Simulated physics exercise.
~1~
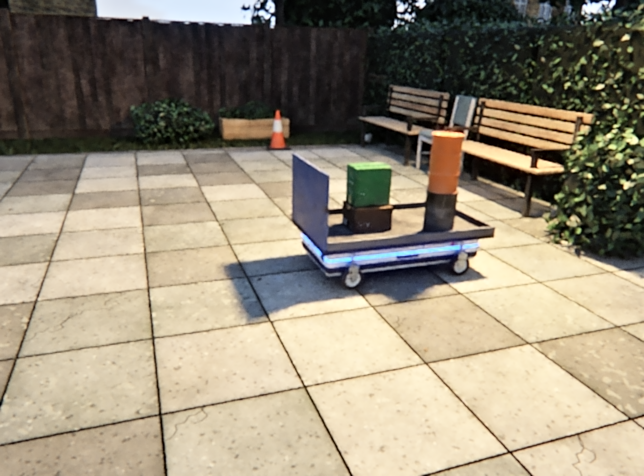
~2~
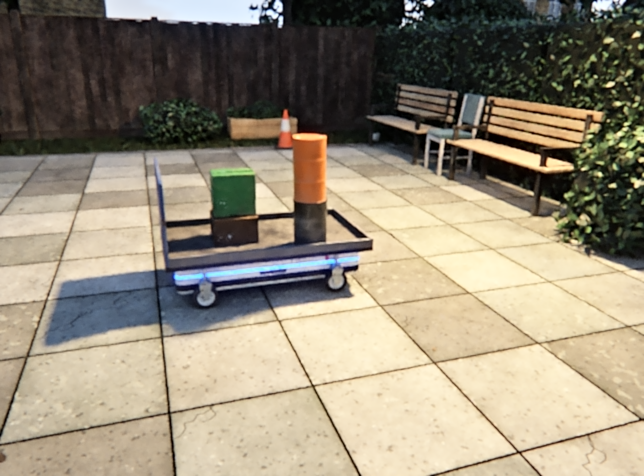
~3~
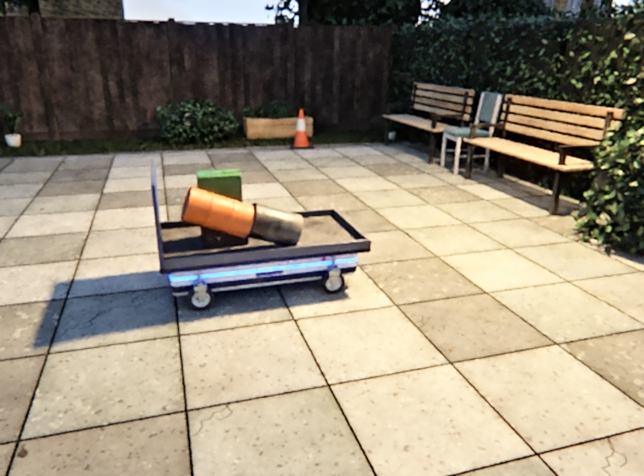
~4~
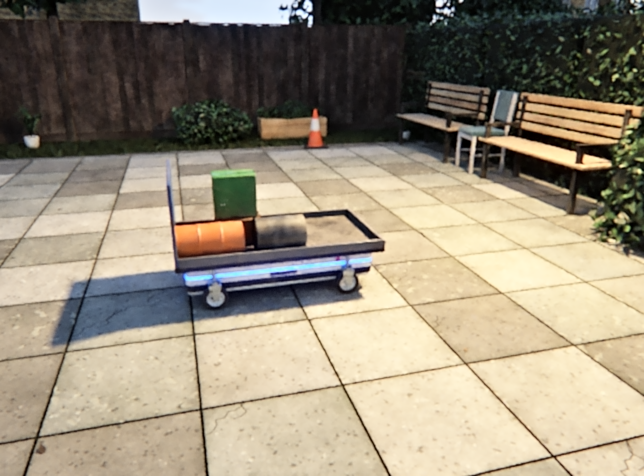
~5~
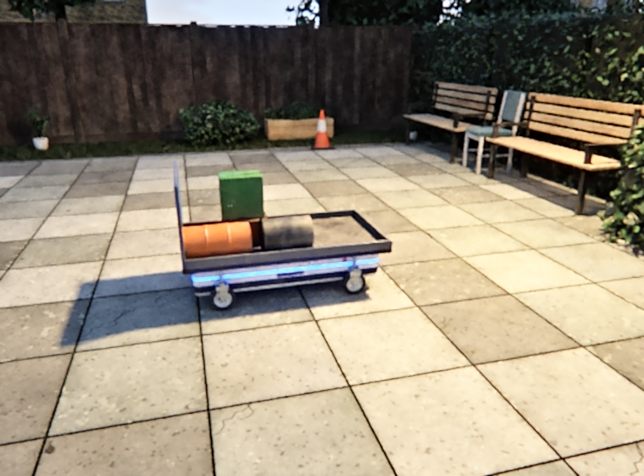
The clip opens on a paved yard with benches, a hedge and a dark fence, where a flat cart carries a green box on a brown box beside an orange canister standing on a black pail. The cart rolls left across the slabs, its tall board leading, while both stacks stay upright. It then comes to a halt, and the canister and pail topple toward the board. They drop onto the deck and lie on their sides, end to end. The cart stays still at the end, with the green box still upright behind them.
